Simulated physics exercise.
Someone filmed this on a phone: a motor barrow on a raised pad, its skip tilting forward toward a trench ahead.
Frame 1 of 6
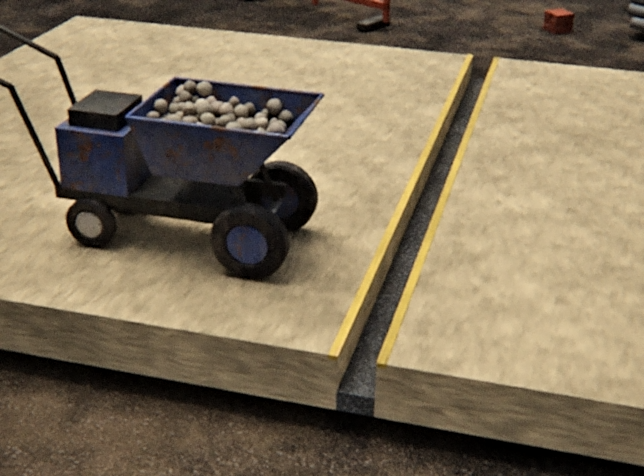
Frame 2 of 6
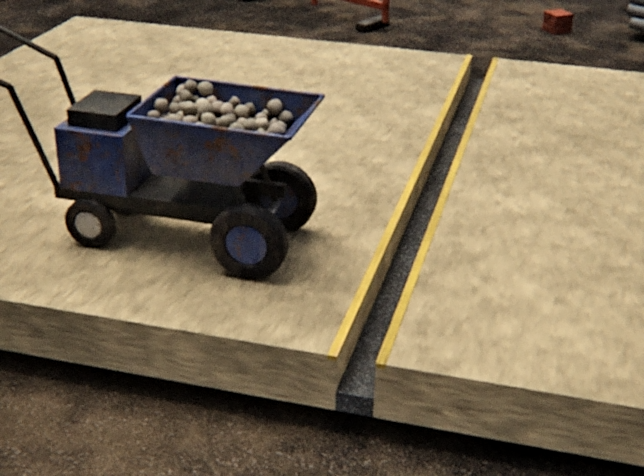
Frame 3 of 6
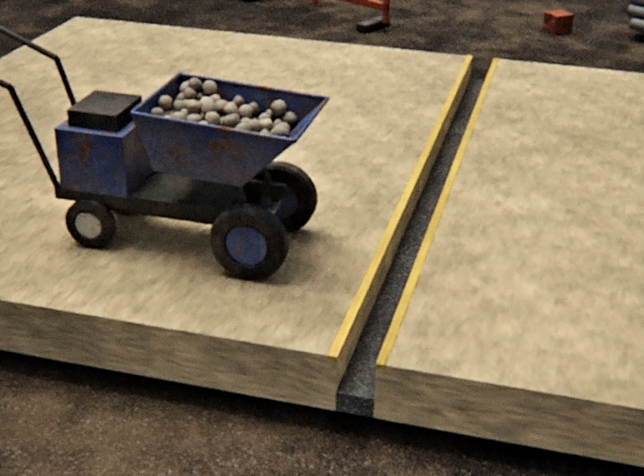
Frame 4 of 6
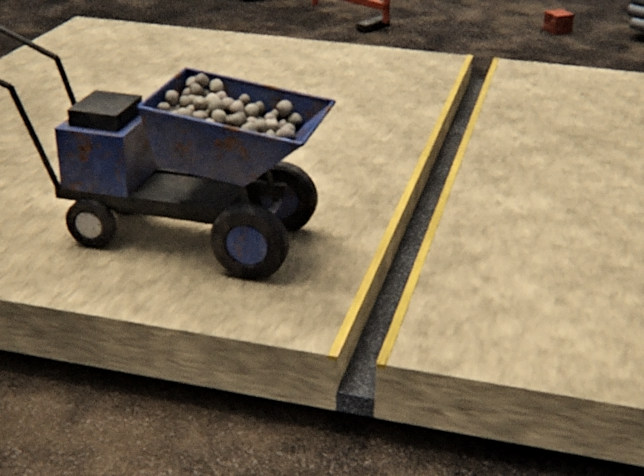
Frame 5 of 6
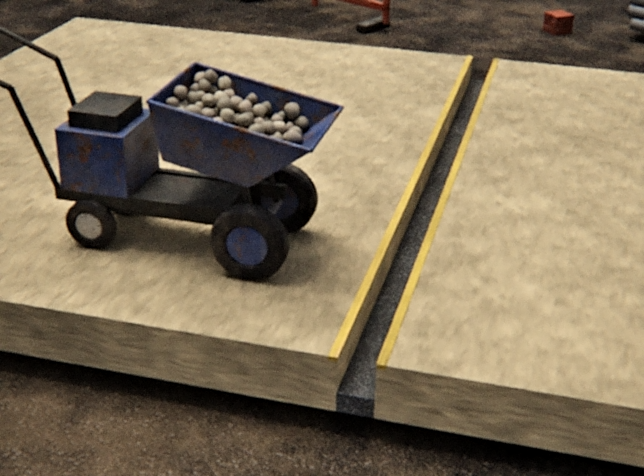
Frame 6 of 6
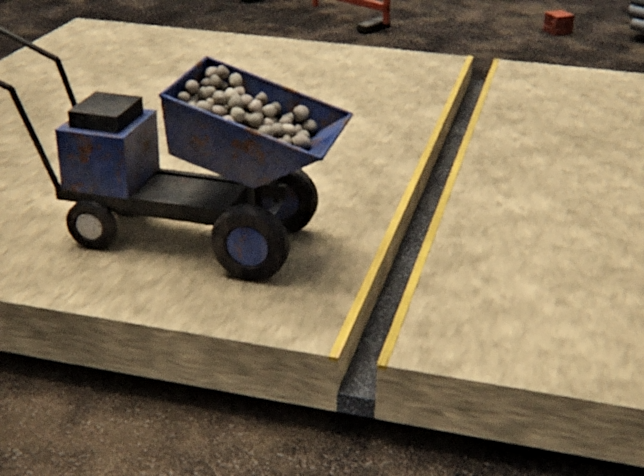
A blue motor barrow with black wheels and handles stands on a pale raised pad, seen from above and to one side. Its skip holds rounded grey pebbles, and to the right a narrow dark trench edged with yellow strips cuts across the pad. The skip starts level, then its back rises and its front lip dips rightward, the pebbles riding along while barrow and camera stay still.
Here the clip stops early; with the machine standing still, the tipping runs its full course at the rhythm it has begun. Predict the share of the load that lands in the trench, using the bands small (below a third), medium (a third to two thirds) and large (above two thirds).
Medium.
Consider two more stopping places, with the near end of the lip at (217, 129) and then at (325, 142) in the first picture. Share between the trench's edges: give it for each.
First try: Some 40 %; second try: 0 %.
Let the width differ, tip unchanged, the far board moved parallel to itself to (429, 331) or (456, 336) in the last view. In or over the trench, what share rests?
In order: Some 90 per cent, then some 100 per cent.
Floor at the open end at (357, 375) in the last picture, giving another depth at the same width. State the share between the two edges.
I'd say around 40 in a hundred.
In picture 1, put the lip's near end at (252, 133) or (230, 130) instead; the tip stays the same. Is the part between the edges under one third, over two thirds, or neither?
The first stop gives in the middle band, while the second gives in the middle band.
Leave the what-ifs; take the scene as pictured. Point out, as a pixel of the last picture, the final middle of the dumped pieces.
Close to (411, 267), more or less.
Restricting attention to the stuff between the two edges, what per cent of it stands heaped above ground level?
Share: Around 20 %.
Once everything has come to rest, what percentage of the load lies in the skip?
That comes to about 0 per cent or so.
Soon, skip tipped steeply; all in the skip.
A while on, skip tipped steeply; most in the skip; a small part in or heaped over the trench; a small part beyond it; a stray few falling.
Towards the end, skip tipped right over; a small part in the skip; about a third in or heaped over the trench; about half beyond it.
Finally, skip tipped right over; about half in or heaped over the trench; about half beyond it.
